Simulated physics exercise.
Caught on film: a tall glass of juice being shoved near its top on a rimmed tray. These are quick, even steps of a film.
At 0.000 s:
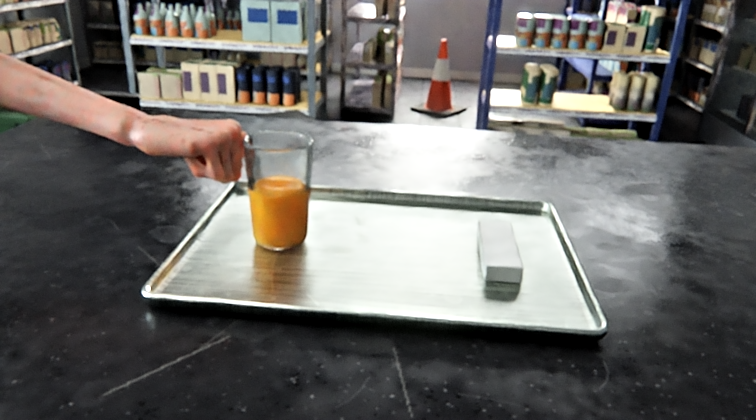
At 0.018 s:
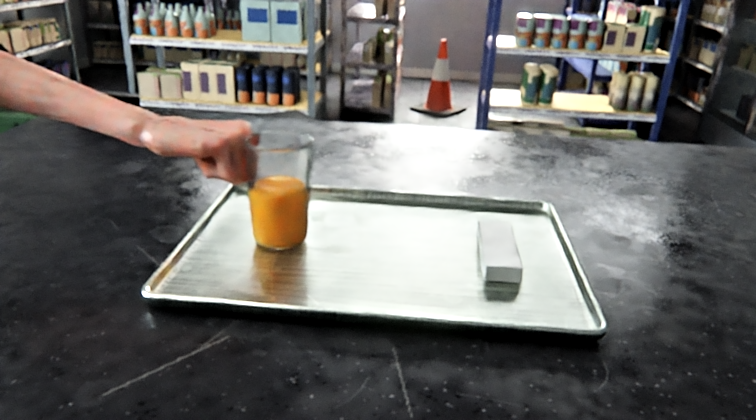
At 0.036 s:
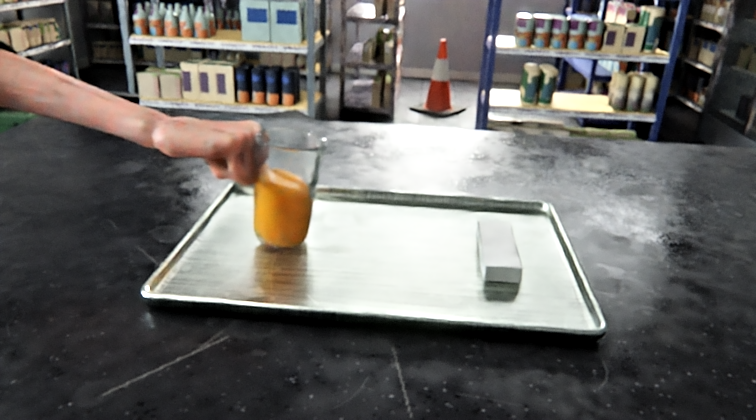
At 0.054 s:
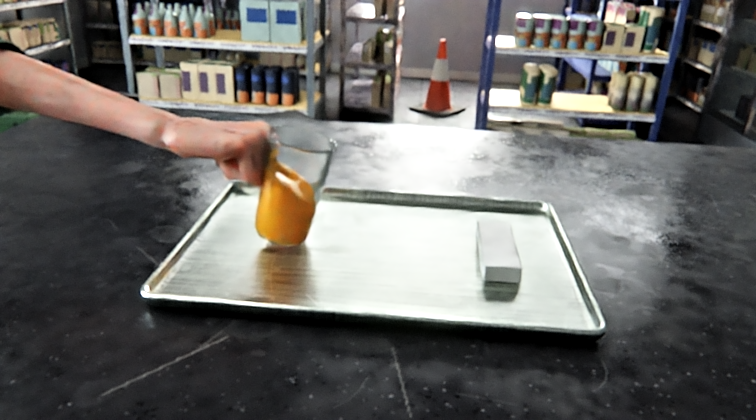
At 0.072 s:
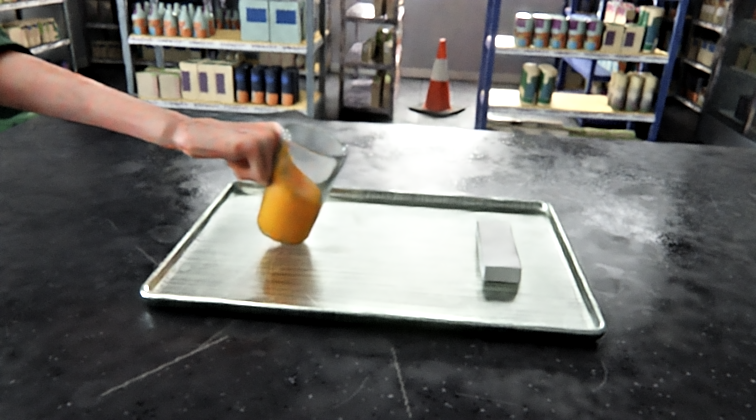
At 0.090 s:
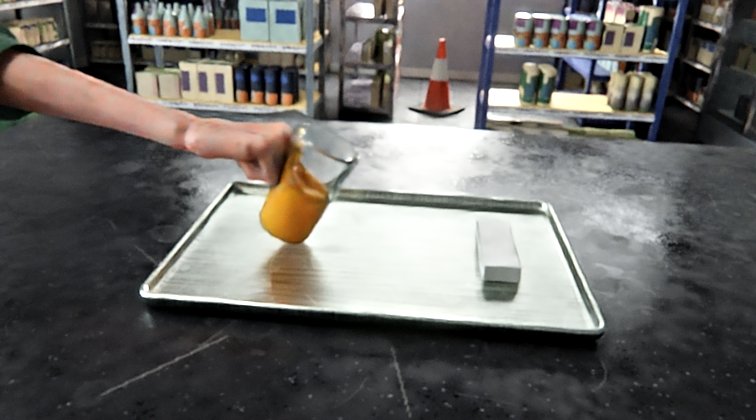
In this clip, a hand gripping a tall glass of orange juice near its top stands over a rimmed metal tray, then pushes the glass so it leans steadily further right, while a pale block on the tray stays still.
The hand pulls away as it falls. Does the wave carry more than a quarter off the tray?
In the end three quarters and more stay on the tray.
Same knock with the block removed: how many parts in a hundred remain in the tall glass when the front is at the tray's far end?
Roughly 50 in a hundred.
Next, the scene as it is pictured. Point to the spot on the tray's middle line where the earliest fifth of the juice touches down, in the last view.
Around (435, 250).
A moment on, the tall glass lies on its side and 100 per cent is in the glass, 0 on the tray and 0 above or beyond its rim.
Next, the tall glass lies on its side and 60 per cent is in the glass, 23 on the tray and 16 above or beyond its rim.
Then the tall glass lies on its side and 30 per cent is in the glass, 39 on the tray and 31 above or beyond its rim.
Later the tall glass lies on its side and 16 per cent is in the glass, 76 on the tray and 8 above or beyond its rim.
At rest 93 per cent is held by tray and glass, 7 is off the tray.
